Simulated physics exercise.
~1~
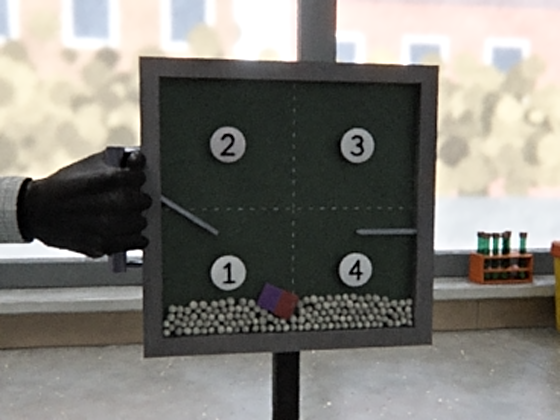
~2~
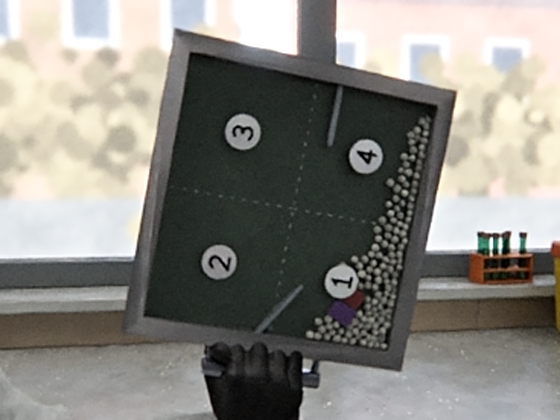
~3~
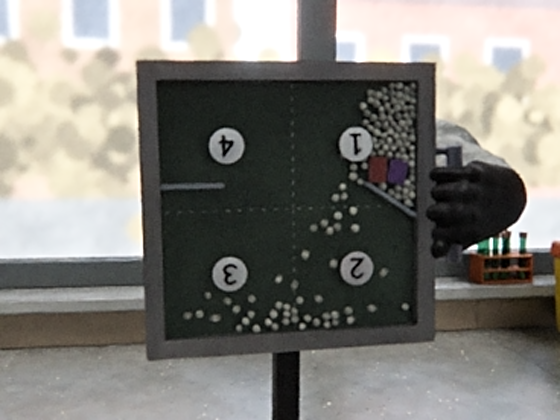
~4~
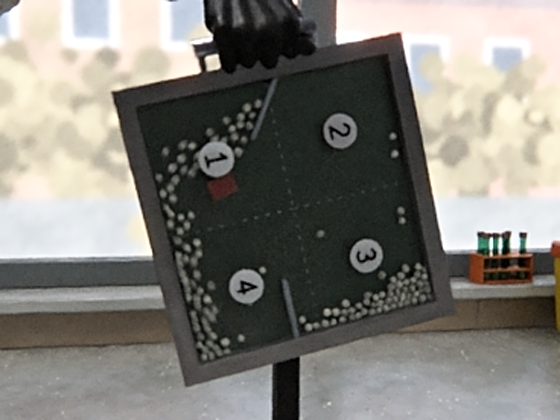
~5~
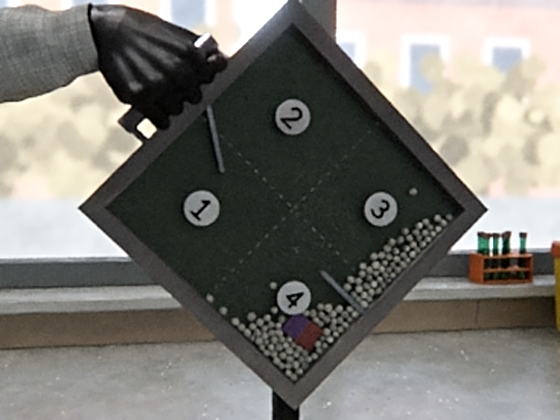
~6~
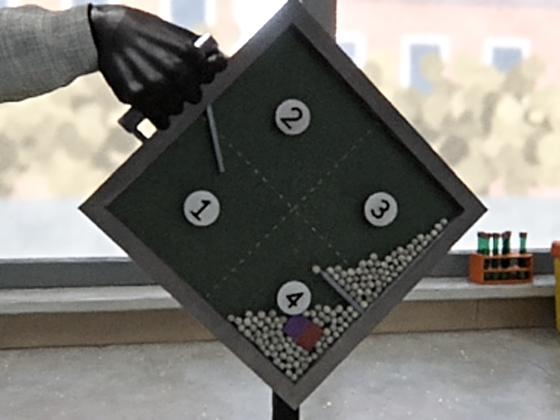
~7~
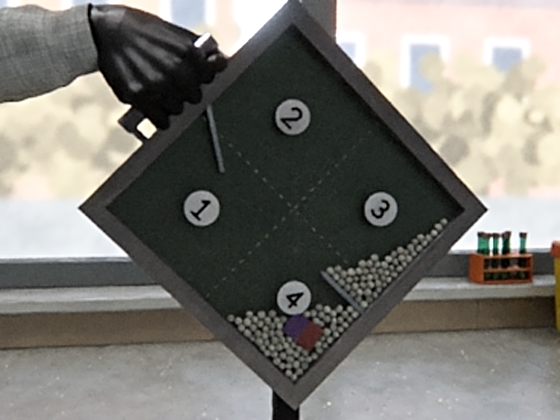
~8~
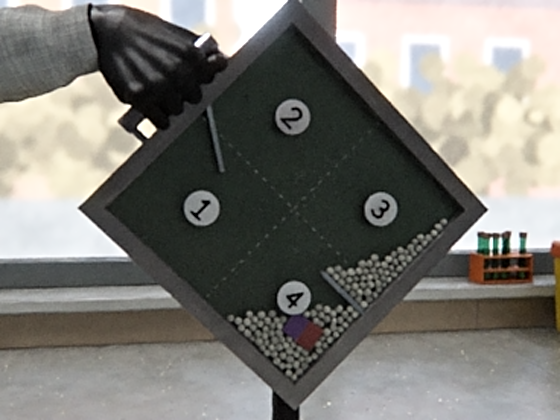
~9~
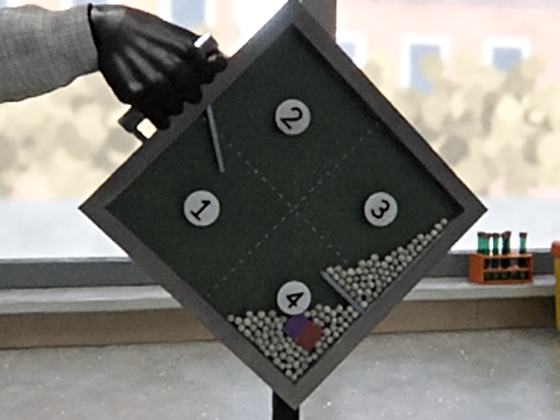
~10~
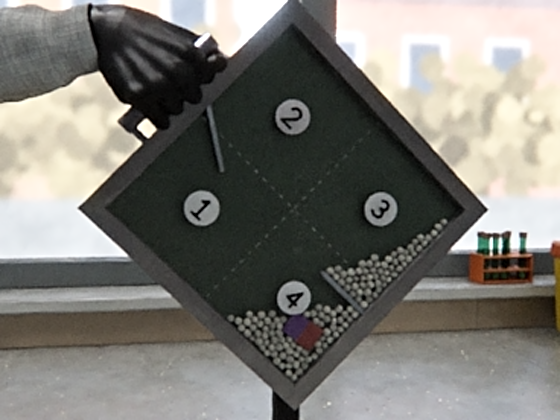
A gloved hand turns a box anticlockwise until beads and two blocks settle low.
